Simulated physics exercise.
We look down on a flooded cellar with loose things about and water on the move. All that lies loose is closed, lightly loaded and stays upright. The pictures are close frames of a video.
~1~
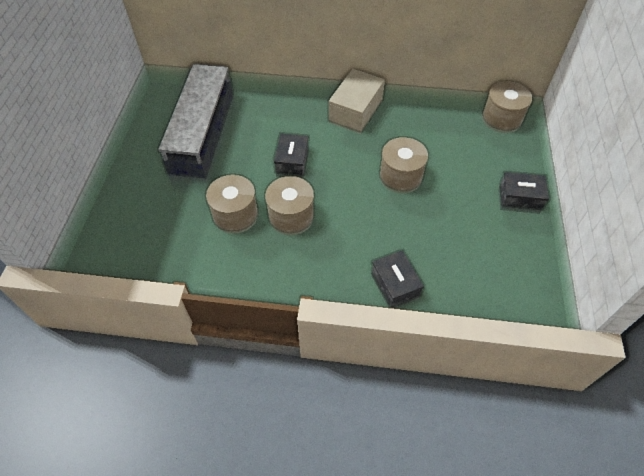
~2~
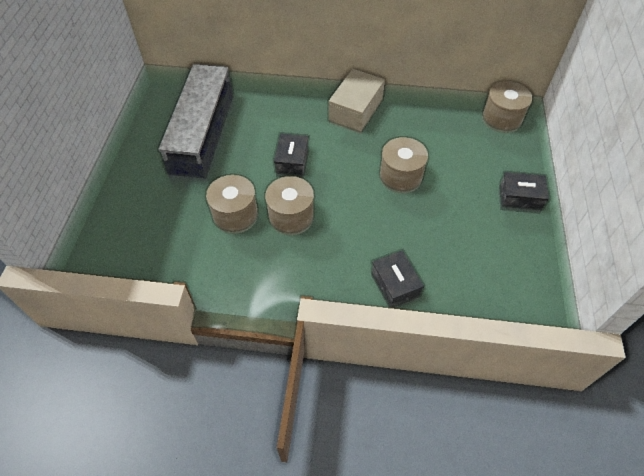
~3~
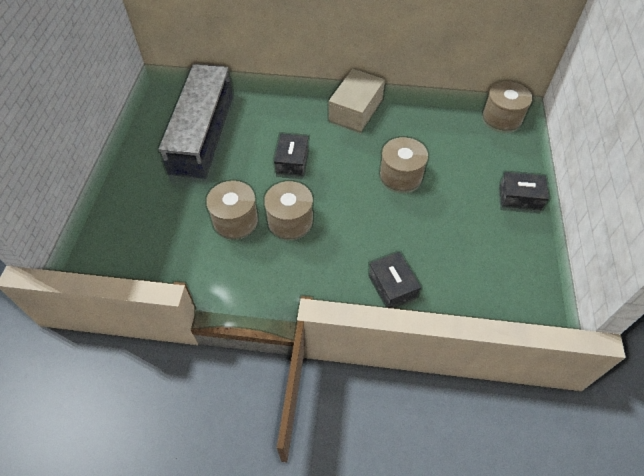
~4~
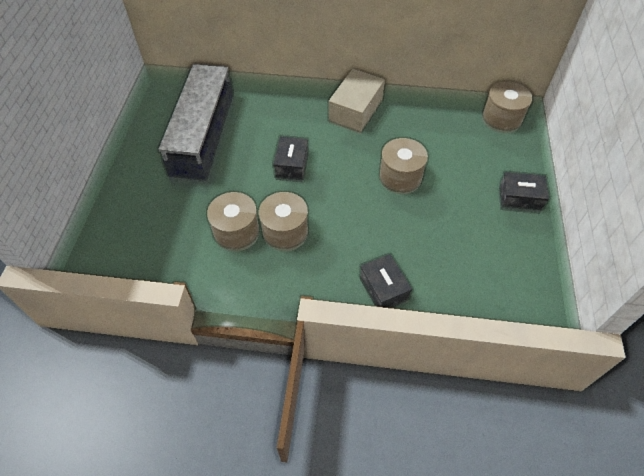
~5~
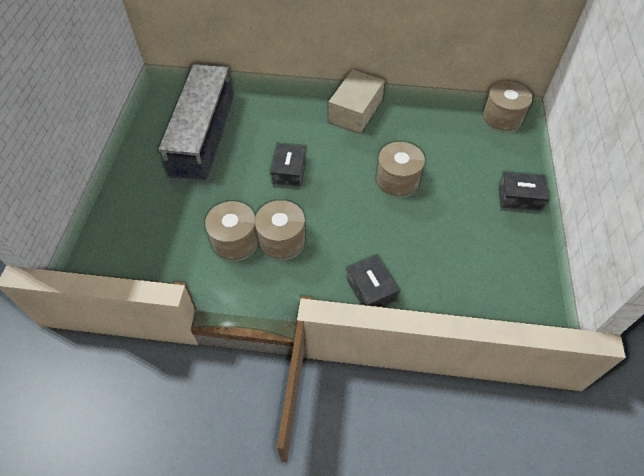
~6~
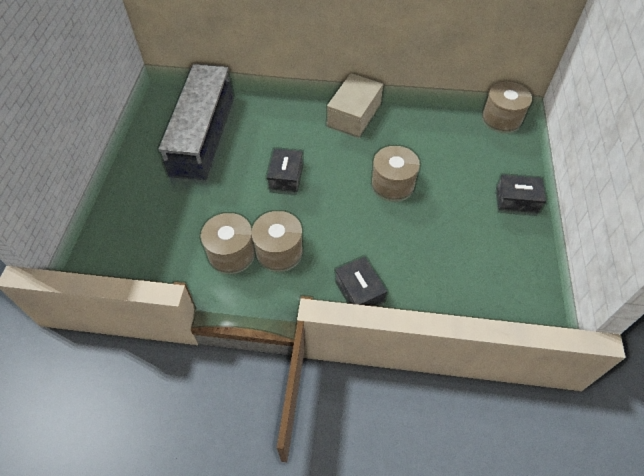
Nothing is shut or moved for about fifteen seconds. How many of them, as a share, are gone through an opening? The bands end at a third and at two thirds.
Share: Between one and two thirds.
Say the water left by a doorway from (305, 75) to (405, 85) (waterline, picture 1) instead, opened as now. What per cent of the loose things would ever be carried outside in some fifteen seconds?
Some 80 per cent.
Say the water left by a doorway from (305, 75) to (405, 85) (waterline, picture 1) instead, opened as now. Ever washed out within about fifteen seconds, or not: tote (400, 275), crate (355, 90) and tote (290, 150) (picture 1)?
In that order: Stays, carried outside, carried outside.
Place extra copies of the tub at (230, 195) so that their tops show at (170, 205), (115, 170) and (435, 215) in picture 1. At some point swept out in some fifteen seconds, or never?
In that order: Washed out, carried outside, washed out.
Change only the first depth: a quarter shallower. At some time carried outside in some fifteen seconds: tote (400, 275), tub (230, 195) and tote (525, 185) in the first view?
As listed: Washed out, yes, left behind.
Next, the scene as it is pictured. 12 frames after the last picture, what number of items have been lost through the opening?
3 of them.
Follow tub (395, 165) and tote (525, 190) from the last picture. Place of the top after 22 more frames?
Around (282, 255) and (491, 219).
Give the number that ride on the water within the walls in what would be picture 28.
4 of them.
A moment on, 0 of 8 are out; 8 afloat.
Next, 3 of 8 are out; 5 afloat.
Later, 4 of 8 are out; 4 afloat.
In the end, 5 of 8 are out; 3 afloat.
